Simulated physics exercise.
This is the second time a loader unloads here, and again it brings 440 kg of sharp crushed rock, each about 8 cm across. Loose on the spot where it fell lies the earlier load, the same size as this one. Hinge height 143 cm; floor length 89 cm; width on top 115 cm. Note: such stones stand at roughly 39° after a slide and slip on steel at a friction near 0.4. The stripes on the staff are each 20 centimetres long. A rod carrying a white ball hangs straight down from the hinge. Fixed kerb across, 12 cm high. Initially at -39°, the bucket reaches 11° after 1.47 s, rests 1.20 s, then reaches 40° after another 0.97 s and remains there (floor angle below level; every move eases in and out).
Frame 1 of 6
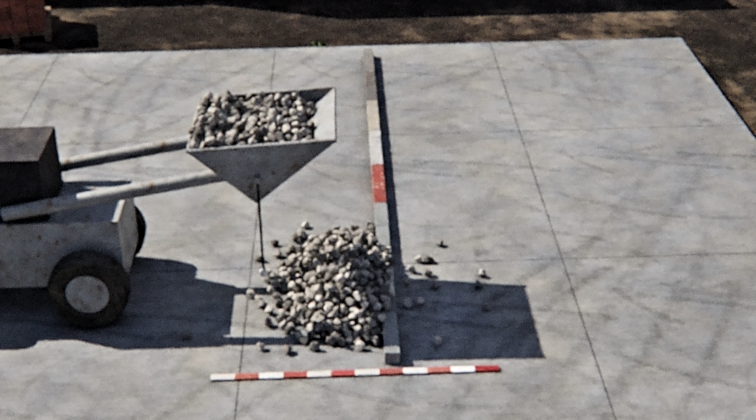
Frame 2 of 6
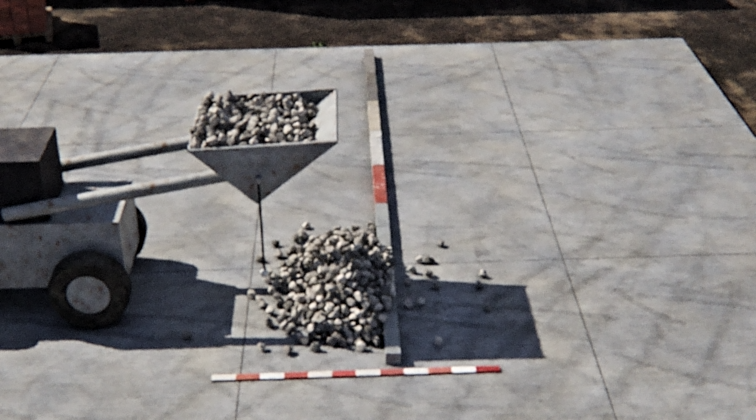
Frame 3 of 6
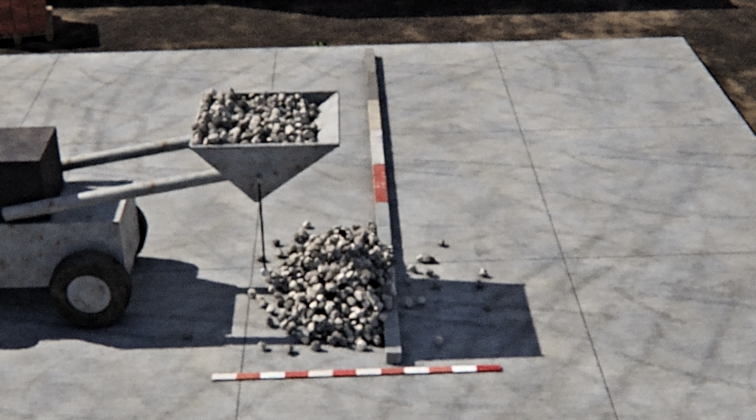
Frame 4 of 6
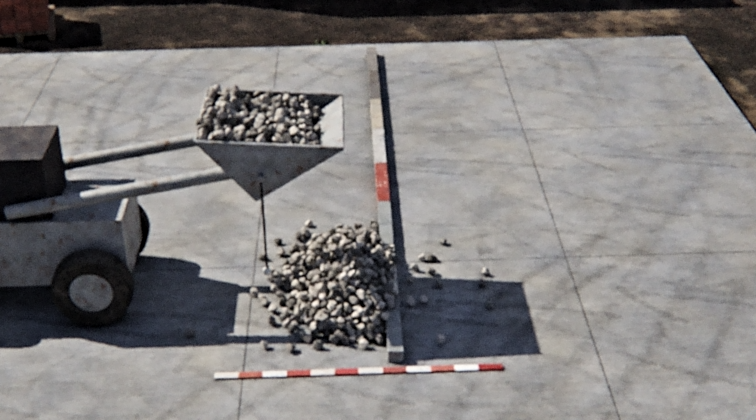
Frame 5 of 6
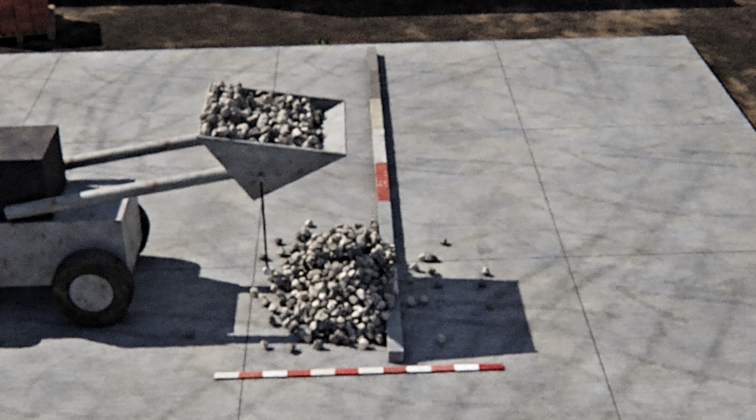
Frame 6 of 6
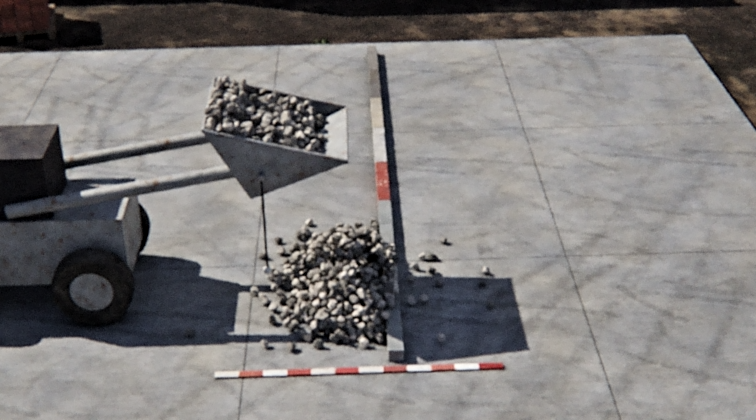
On a sunlit concrete slab, a loader's raised bucket full of stones slowly tilts forward above a stone pile beside a kerb.
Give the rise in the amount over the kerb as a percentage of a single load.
35 %.
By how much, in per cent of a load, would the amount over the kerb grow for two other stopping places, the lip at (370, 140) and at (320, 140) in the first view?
About 75 per cent from the first spot and 15 per cent from the second.
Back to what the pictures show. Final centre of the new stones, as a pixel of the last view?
Centre at roughly (373, 261).
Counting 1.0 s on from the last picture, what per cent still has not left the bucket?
It holds some 100 percent.
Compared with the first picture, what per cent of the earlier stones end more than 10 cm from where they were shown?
I'd say roughly 0 per cent of them.
Then, 0.5 s after the last picture the floor is at 3°; in per cent of one load, 100 in the bucket, 98 on this side of the kerb, 2 over the kerb; the foremost stones are at (456, 279).
Then, 1.0 s after the last picture the floor is at 11°; in per cent of one load, 99 in the bucket, 99 on this side of the kerb, 2 over the kerb; the foremost stones are at (456, 279).
Then, 3.5 s after the last picture the floor is at 40°; in per cent of one load, 5 in the bucket, 178 on this side of the kerb, 17 over the kerb; the foremost stones are at (480, 273).
Then, 6.2 s after the last picture the floor is at 40°; in per cent of one load, 0 in the bucket, 163 on this side of the kerb, 37 over the kerb; the foremost stones are at (483, 266). Net gain over the kerb, 35.
